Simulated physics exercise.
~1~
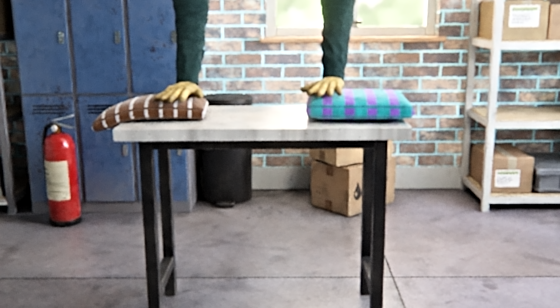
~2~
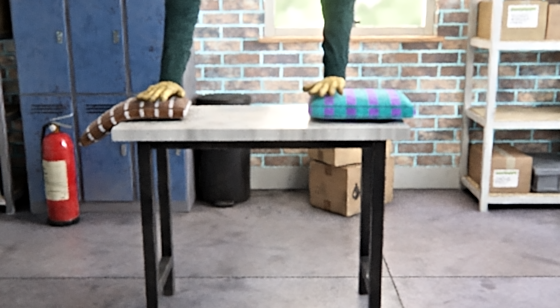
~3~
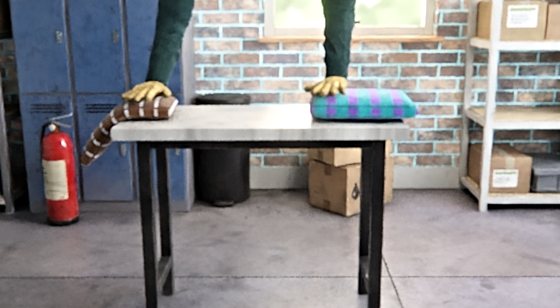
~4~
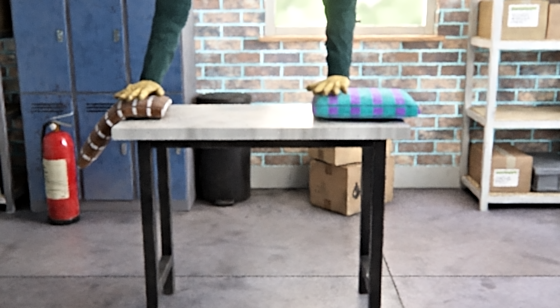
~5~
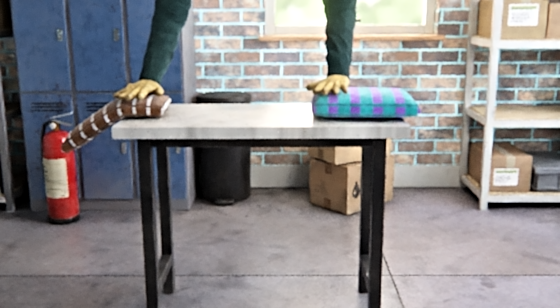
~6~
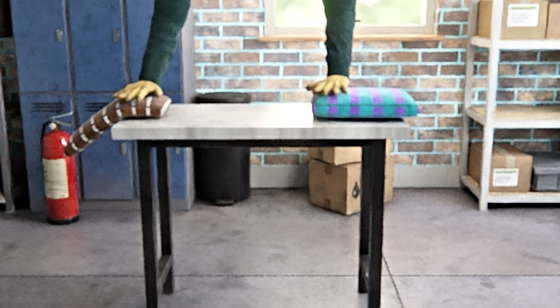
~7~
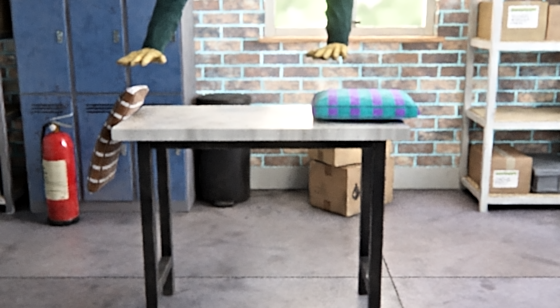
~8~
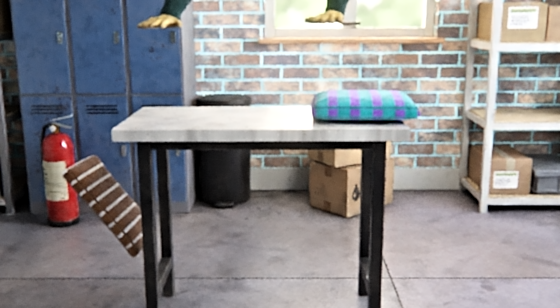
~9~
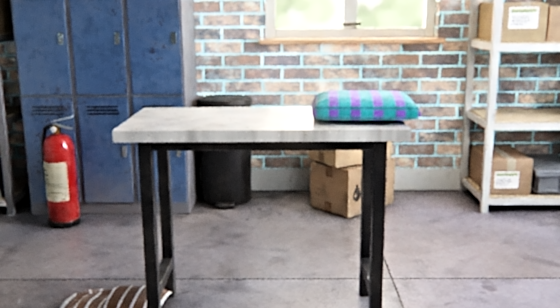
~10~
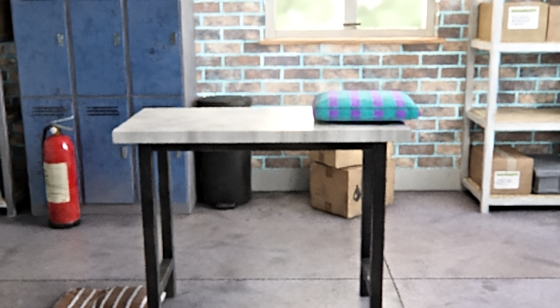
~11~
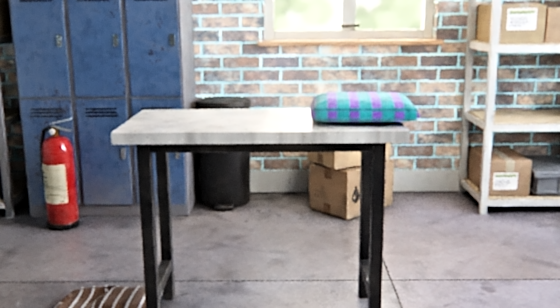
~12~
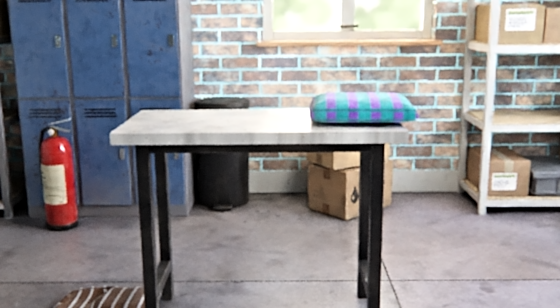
A brown striped folded blanket slid off the left end of a table and dropped to the floor after two gloved hands let go and lifted away, while the turquoise and purple cushion at the right end stayed on top.
